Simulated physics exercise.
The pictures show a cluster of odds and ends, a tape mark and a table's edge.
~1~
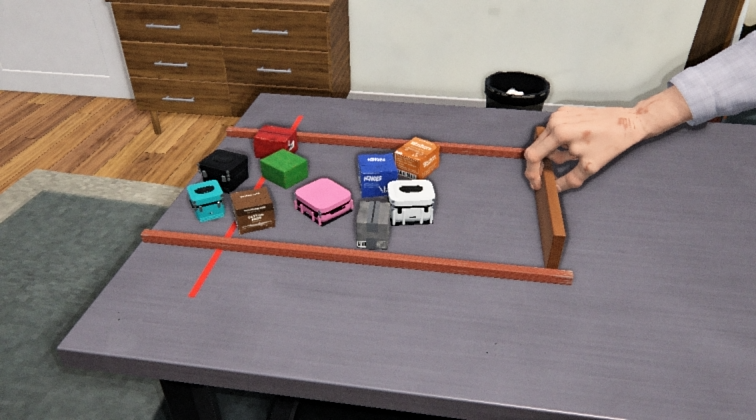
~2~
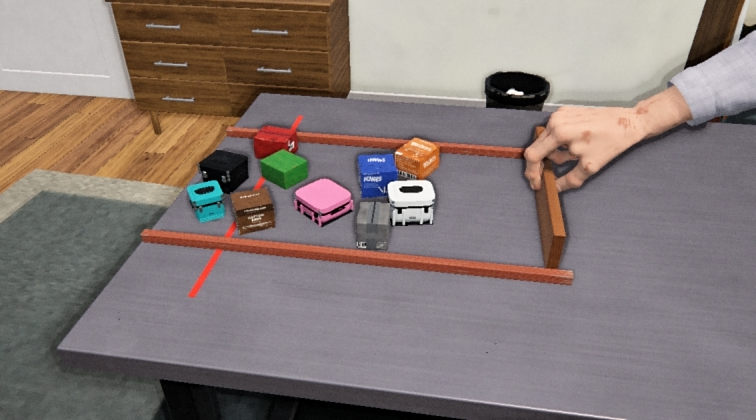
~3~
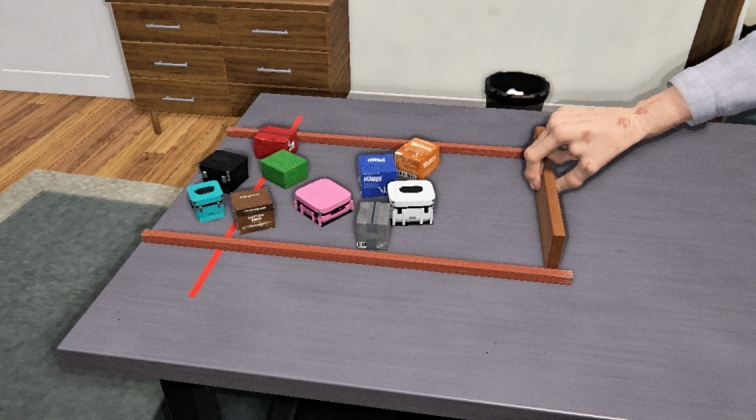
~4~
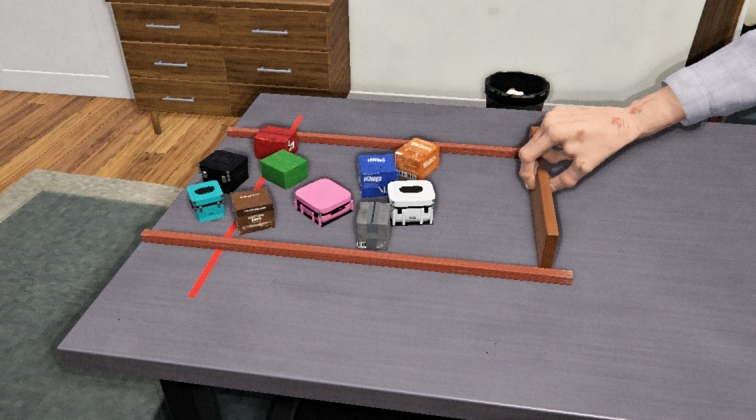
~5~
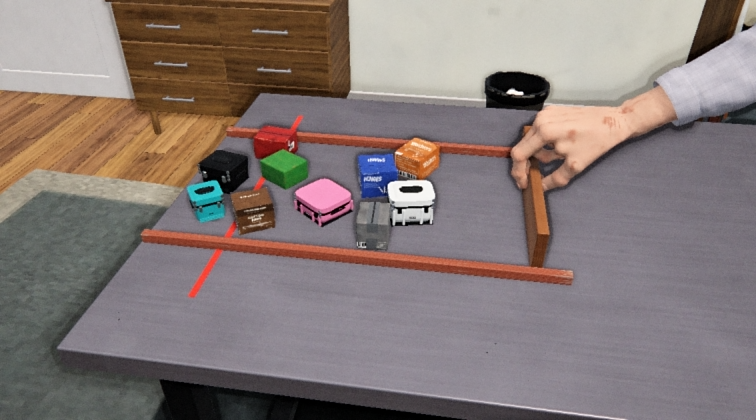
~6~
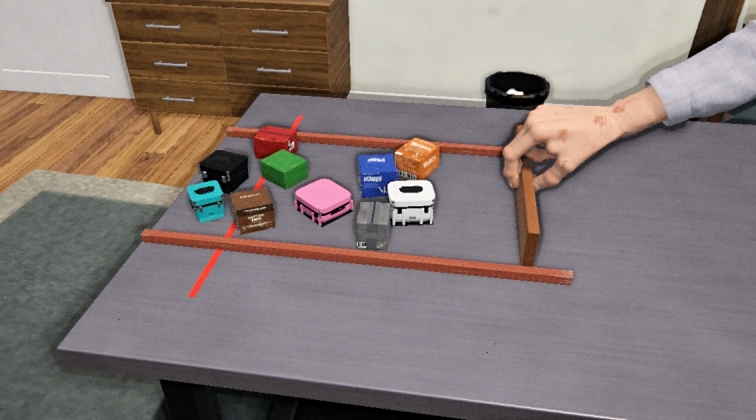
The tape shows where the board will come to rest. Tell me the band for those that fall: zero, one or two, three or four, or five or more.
Here the number that fall off is one or two.
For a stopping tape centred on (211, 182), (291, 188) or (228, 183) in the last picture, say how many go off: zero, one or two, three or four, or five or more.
In that order: More than four; none at all; at least five.
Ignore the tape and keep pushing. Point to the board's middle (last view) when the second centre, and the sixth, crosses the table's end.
At (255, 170) for the second, at (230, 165) for the sixth.
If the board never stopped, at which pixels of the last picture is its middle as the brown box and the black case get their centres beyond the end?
Its middle is around (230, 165) and around (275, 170).
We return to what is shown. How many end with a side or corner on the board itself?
4 of them.
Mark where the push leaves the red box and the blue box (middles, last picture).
Near (233, 140) and (245, 165).
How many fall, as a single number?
In all, 1 of them.
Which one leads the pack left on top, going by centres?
That is the turquoise case.
Early on, none off yet; black case at rest near (225, 171); turquoise case at rest near (207, 202); red box at rest near (276, 144).
Finally, the number that fall off is one or two; lost, black case.
